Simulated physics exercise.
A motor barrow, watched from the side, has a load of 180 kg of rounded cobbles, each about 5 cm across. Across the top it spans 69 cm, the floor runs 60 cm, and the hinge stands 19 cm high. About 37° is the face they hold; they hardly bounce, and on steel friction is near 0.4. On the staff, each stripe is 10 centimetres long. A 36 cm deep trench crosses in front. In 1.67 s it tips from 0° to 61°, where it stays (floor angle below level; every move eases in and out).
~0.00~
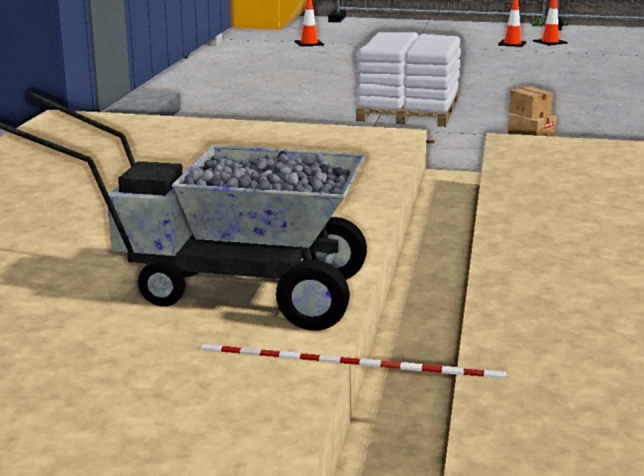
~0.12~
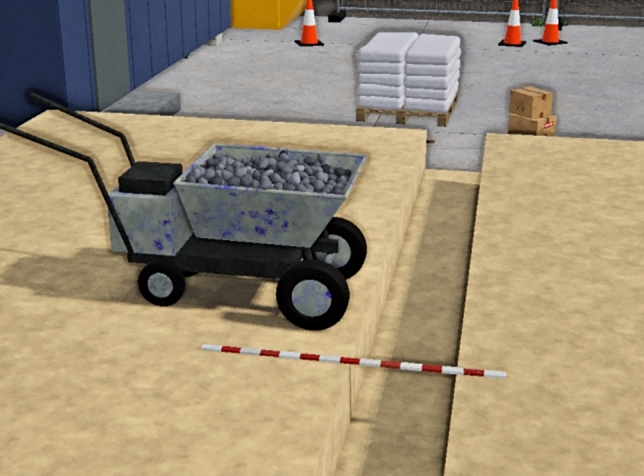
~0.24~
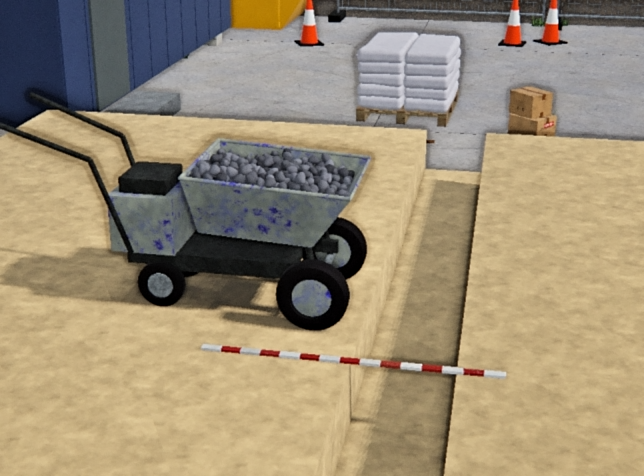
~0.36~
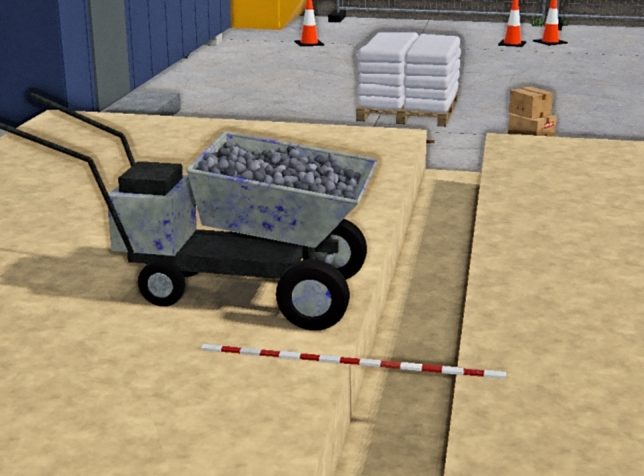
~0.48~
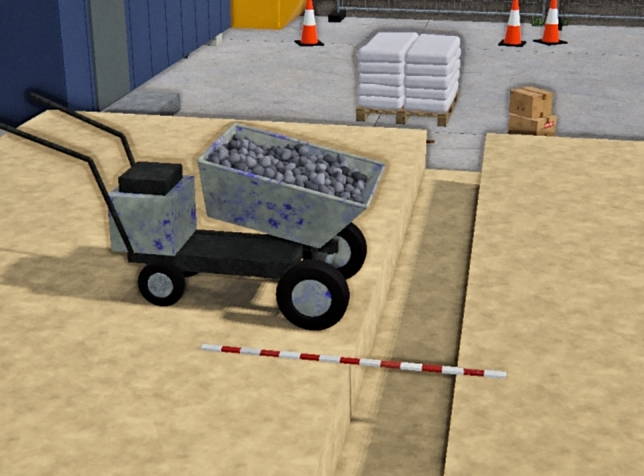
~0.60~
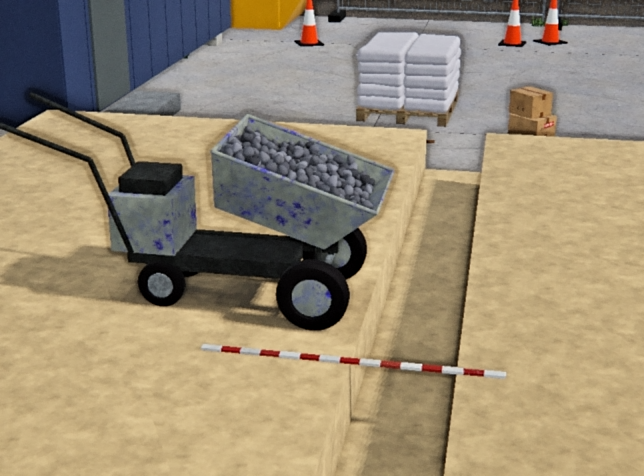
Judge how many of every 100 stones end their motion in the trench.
I would put it near 43 out of 100.
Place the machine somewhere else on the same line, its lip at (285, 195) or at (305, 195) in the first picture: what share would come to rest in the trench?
I'd say some 65 per cent and some 65 per cent.
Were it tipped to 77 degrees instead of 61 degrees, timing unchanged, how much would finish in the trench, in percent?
About 60%.
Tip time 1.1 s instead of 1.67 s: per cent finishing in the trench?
Then roughly 35 percent.
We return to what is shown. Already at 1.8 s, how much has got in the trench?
Roughly 15% by that time.
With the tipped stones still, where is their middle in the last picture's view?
Centre estimate: Around (448, 358).
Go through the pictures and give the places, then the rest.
In the first frame, the skip is at 0°, its lip at (344, 197); the top of the load is at (264, 165).
The second frame shows lip at (346, 197), floor tilted 1°, highest stones at (250, 164); the stones move at 0.1 m/s on average.
The third frame shows lip at (350, 199), floor tilted 3°, highest stones at (255, 161); the stones move at 0.3 m/s on average.
In the fourth frame, the skip is at 7°, its lip at (358, 203); the top of the load is at (251, 156); the stones move at 0.4 m/s on average.
In the fifth frame, the skip is at 12°, its lip at (367, 207); the top of the load is at (242, 147); the stones move at 0.4 m/s on average.
In the sixth frame, the skip is at 18°, its lip at (377, 214); the top of the load is at (251, 139); the stones move at 0.5 m/s on average.
After 1.2 s the floor is at 51°; 100 % in the skip; the foremost stones are at (425, 245).
After 1.8 s the floor is at 61°; 75 % in the skip, 14 % in the trench, 11 % past the trench; the foremost stones are at (524, 330).
After 2.1 s the floor is at 61°; 57 % in the skip, 21 % in the trench, 22 % past the trench; the foremost stones are at (590, 339).
After 4.1 s the floor is at 61°; 35 % in the skip, 43 % in the trench, 22 % past the trench; the foremost stones are at (635, 343).
